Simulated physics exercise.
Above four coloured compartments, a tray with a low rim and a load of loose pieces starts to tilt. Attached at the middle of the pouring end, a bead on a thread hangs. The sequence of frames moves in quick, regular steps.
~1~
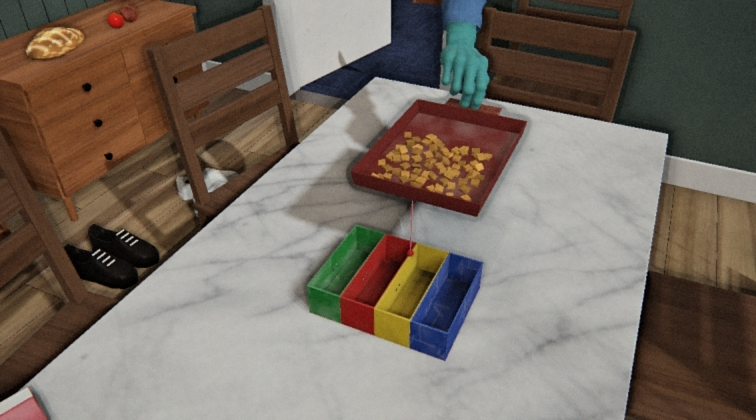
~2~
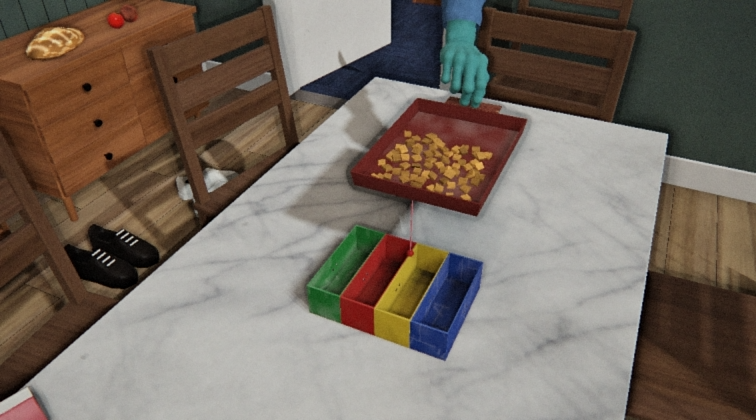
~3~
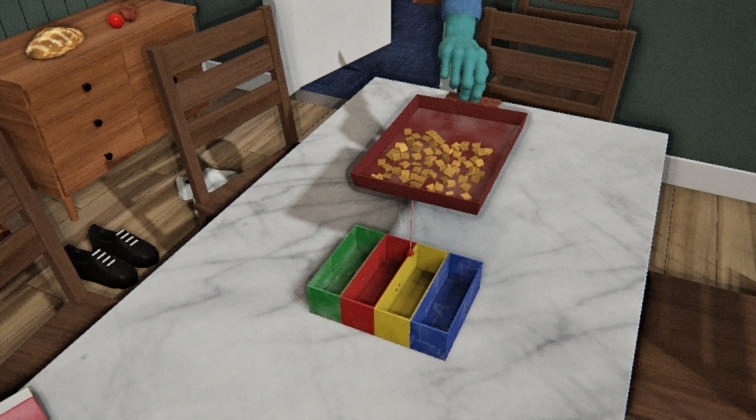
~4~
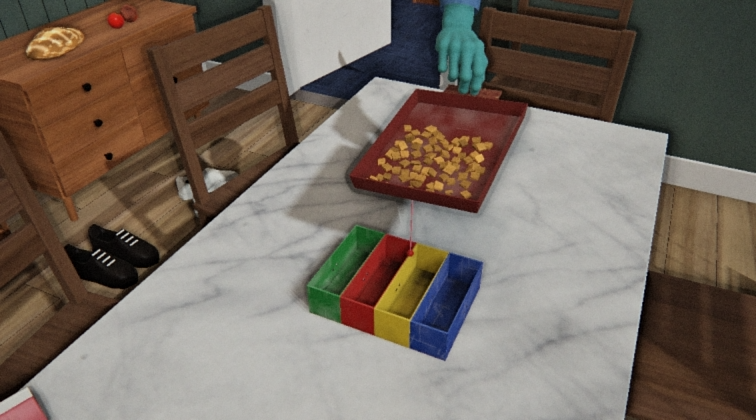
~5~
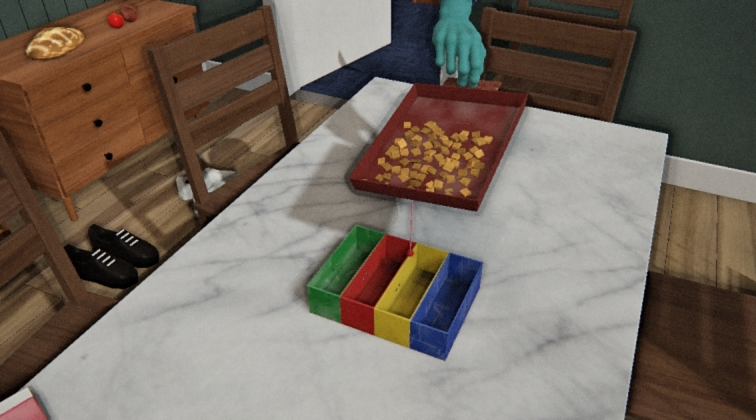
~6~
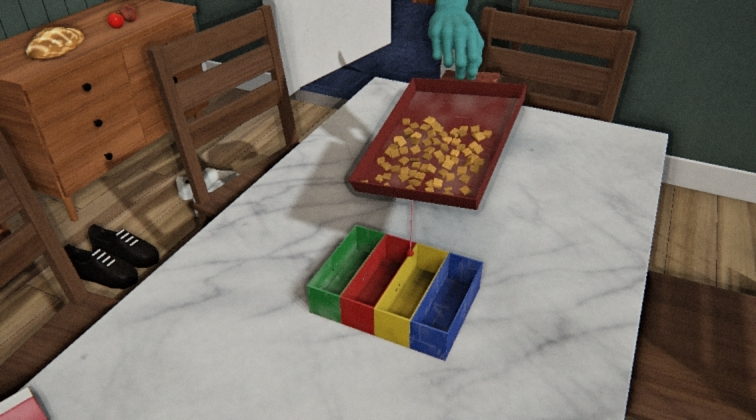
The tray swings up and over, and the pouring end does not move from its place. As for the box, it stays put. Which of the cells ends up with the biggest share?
Green.
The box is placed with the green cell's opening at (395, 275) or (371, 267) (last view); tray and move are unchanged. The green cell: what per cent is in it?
You'd end up with around 0 per cent and then around 60 per cent.
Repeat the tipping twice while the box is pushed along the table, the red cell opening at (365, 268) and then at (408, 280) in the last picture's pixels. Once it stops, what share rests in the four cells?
In order: 100 per cent and 30 per cent.
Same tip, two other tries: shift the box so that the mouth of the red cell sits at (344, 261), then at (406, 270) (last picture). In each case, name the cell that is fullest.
So it's the red cell for the first shift and the green cell for the second.
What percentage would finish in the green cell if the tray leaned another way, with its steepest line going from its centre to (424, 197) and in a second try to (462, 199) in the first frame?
About 10 and 0 per cent.
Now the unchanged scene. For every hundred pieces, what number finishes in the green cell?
I'd put it at some 70 per cent.
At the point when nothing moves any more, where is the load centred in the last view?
Near pixel (360, 273).
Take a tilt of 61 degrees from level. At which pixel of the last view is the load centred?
I'd put it at about (393, 169).
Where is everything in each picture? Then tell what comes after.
Corners of the pouring end at (354, 170) and (478, 202), level; middle of the load at (428, 166), cereal squares; bead on its thread at (410, 253); green cell at (324, 302); red cell at (358, 313); yellow cell at (392, 325); blue cell at (428, 338), in the first frame.
Corners of the pouring end at (354, 171) and (478, 202), level; middle of the load at (428, 166), in the second frame.
Corners of the pouring end at (354, 172) and (478, 201), tipped barely, lowest at the left corner; middle of the load at (428, 164), in the third frame.
Corners of the pouring end at (353, 174) and (477, 199), tipped a little, lowest at the left corner; middle of the load at (428, 162), in the fourth frame.
Corners of the pouring end at (352, 177) and (476, 198), tipped a little, lowest at the left corner; middle of the load at (428, 159), in the fifth frame.
Corners of the pouring end at (352, 179) and (475, 197), tipped clearly, lowest at the left corner; middle of the load at (427, 157); green cell at (324, 302); red cell at (358, 313); yellow cell at (392, 325); blue cell at (428, 338), in the sixth frame.
Soon, tray tipped steeply; all on the tray.
A while on, tray tipped past a quarter turn; most on the tray; a stray few in the red cell; a stray few in the green cell; a small part falling or outside the box.
Towards the end, tray tipped past a quarter turn; most in the green cell; about a quarter in the red cell; a stray few falling or outside the box.
Finally, tray tipped past a quarter turn; most in the green cell; about a quarter in the red cell; none in the blue cell; none in the yellow cell; a stray few outside the box.
